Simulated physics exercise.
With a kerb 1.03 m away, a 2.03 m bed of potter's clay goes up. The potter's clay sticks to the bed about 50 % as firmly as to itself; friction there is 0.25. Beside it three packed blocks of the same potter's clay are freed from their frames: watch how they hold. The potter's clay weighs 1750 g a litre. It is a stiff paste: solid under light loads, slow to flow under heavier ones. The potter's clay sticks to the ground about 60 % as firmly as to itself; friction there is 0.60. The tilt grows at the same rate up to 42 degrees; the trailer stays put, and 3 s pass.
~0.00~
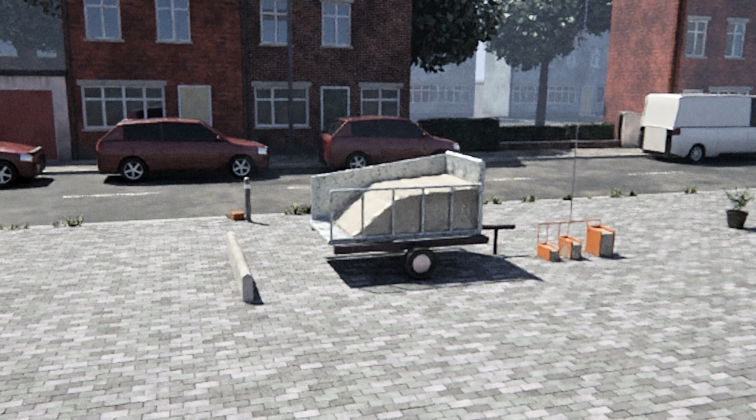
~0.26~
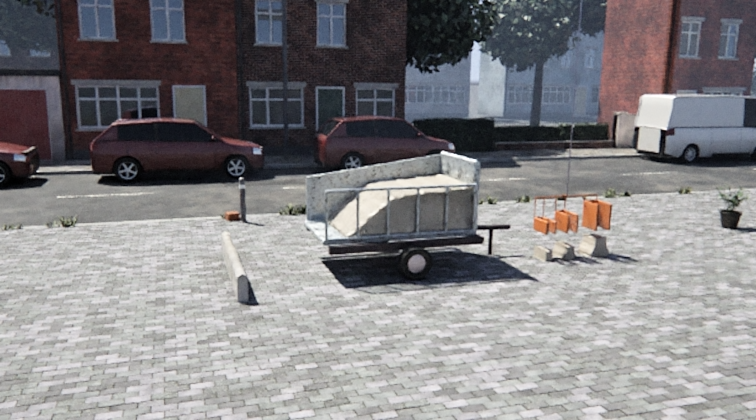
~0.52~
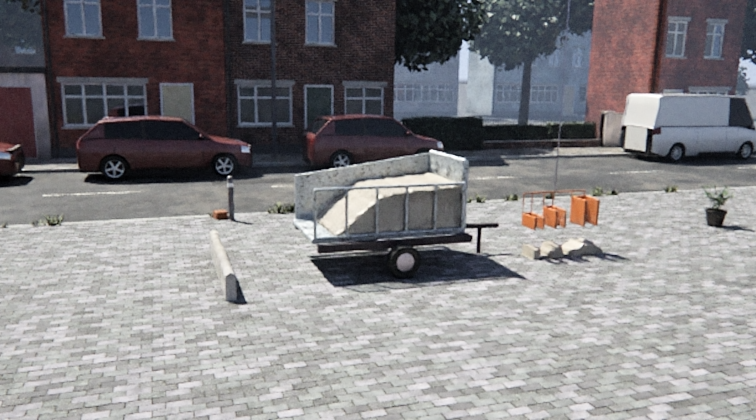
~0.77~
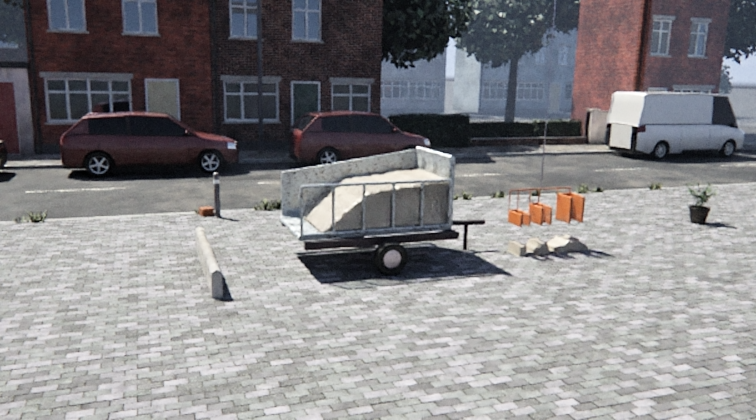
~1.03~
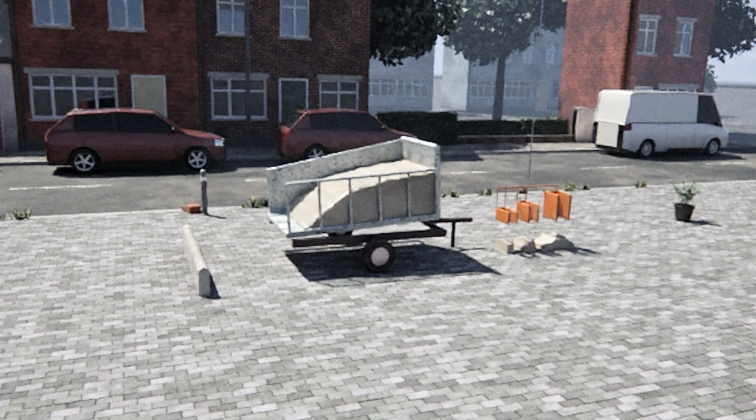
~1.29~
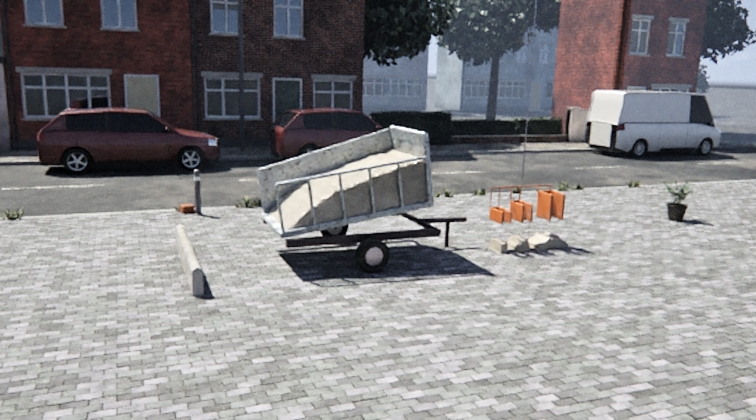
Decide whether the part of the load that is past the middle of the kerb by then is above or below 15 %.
The part of the load that is past the middle of the kerb by then is above 15 %.
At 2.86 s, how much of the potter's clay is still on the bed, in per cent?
Some 25 per cent.
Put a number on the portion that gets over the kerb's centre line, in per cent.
Near 22 %.
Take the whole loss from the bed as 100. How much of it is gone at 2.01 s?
Some 20 per cent.
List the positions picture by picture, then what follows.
The first frame shows top of the high end at (480, 164), tilt 0 degrees; foremost bit of the potter's clay at (355, 235); block heights 15 cm, 23 cm, 36 cm (left to right).
The second frame shows top of the high end at (475, 164), tilt 0 degrees; foremost bit of the potter's clay at (350, 235); block heights 15 cm, 20 cm, 28 cm (left to right).
The third frame shows top of the high end at (463, 162), tilt 0 degrees; foremost bit of the potter's clay at (339, 234); block heights 15 cm, 17 cm, 18 cm (left to right).
The fourth frame shows top of the high end at (450, 159), tilt 0 degrees; foremost bit of the potter's clay at (325, 230); block heights 15 cm, 17 cm, 18 cm (left to right).
The fifth frame shows top of the high end at (435, 148), tilt 3 degrees; foremost bit of the potter's clay at (308, 227); block heights 15 cm, 17 cm, 18 cm (left to right).
The sixth frame shows top of the high end at (423, 136), tilt 8 degrees; foremost bit of the potter's clay at (292, 228); block heights 15 cm, 17 cm, 18 cm (left to right).
After 2.01 s, the tilt is 21 degrees, 82 % is on the bed and 0 % past the kerb's middle.
After 2.86 s, the tilt is 37 degrees, 27 % is on the bed and 6 % past the kerb's middle.
After 3.72 s, the tilt is 42 degrees, none is on the bed and 21 % past the kerb's middle.
After 4.57 s, the tilt is 42 degrees, none is on the bed and 21 % past the kerb's middle.
After 6.27 s, the tilt is 42 degrees, none is on the bed and 21 % past the kerb's middle.
